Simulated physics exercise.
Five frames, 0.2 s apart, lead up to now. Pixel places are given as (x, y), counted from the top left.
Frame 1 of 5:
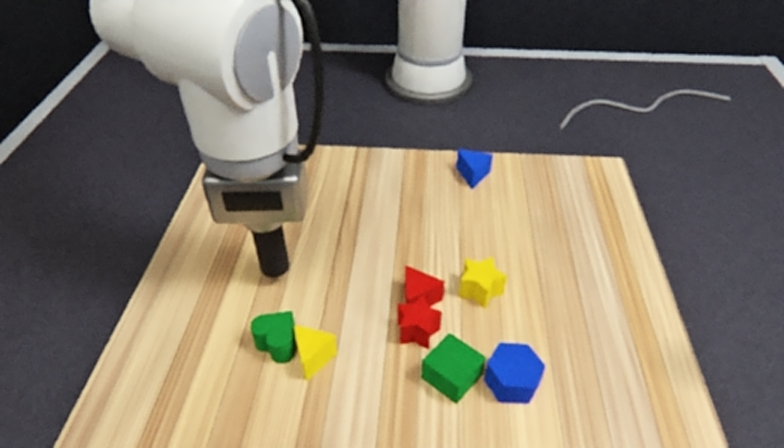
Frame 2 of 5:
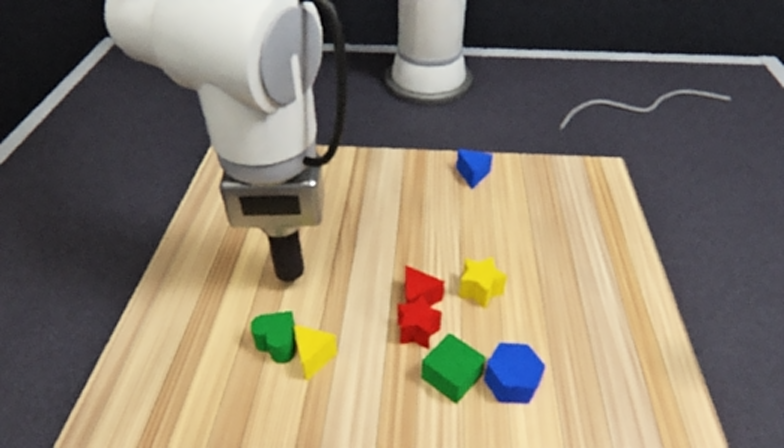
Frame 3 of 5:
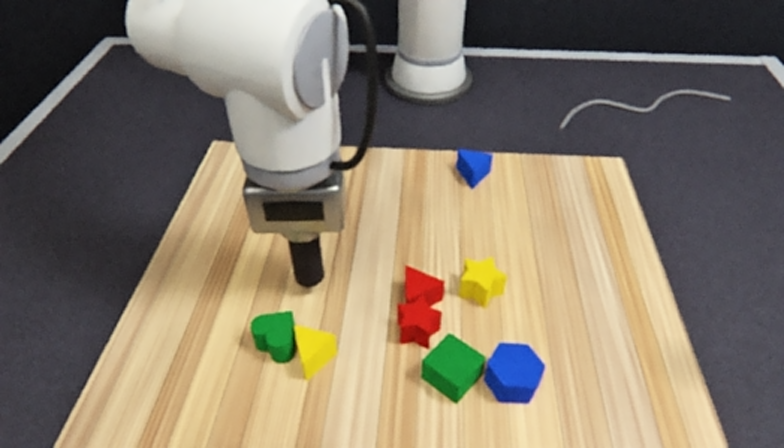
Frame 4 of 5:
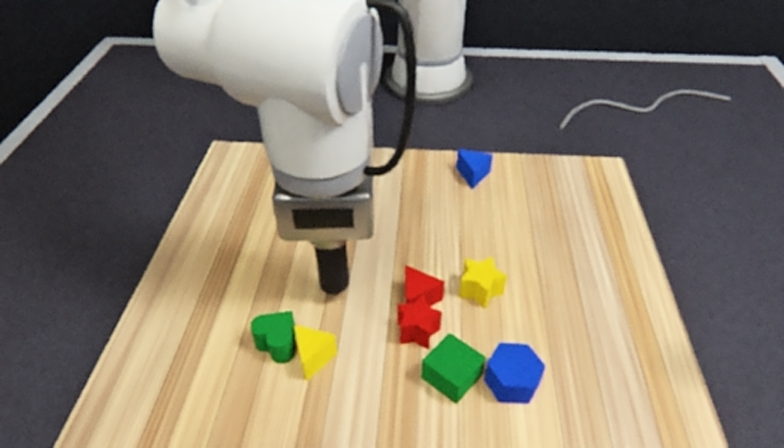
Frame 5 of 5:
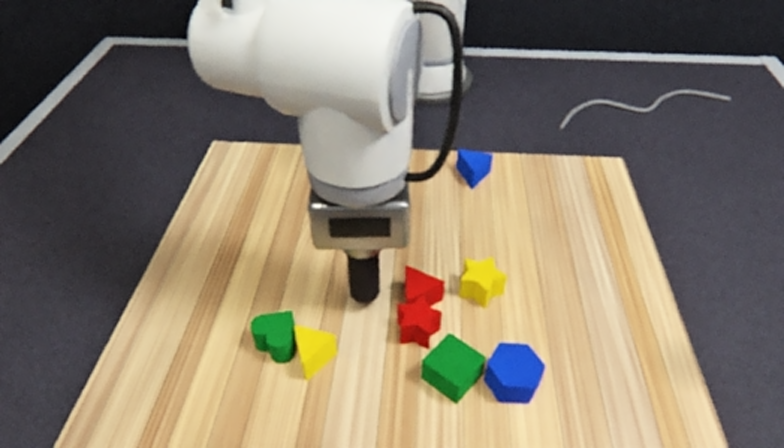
A white robot arm with a black stick pointing down hangs over a light wooden board on a dark floor, seen from above and in front by a still camera. A green heart and yellow triangle sit at left, red, yellow, green and blue blocks near the centre, and a blue one at the back. The arm glides steadily right and slightly nearer, bringing the stick close beside the red blocks, which stay still.
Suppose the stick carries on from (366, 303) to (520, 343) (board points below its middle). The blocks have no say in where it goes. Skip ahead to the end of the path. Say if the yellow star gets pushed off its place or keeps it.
That block will keep its spot.
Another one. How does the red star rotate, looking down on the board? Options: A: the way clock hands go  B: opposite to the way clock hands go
(A)
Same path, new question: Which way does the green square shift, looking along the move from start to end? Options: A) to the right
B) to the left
Choice A: To the right.
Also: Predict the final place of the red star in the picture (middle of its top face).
Its top face will be centred at roughly (456, 331).
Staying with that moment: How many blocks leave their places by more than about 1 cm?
The result: Three blocks or more.
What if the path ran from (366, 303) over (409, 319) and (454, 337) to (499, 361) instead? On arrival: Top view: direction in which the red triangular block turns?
From the top: Counterclockwise.
What follows on the original path. One third of the way, stick at (416, 305); red star at (427, 321); red triangular block at (438, 282), turned 40° anticlockwise.
Two thirds of the way, stick at (469, 317); red star at (454, 331), turned 60° clockwise; red triangular block at (448, 280), turned 70° anticlockwise; green square at (459, 373), turned 20° clockwise.
At the end, stick at (523, 333); red star at (456, 331), turned 65° clockwise; red triangular block at (448, 280), turned 70° anticlockwise; green square at (459, 373), turned 15° clockwise; yellow star not moved.
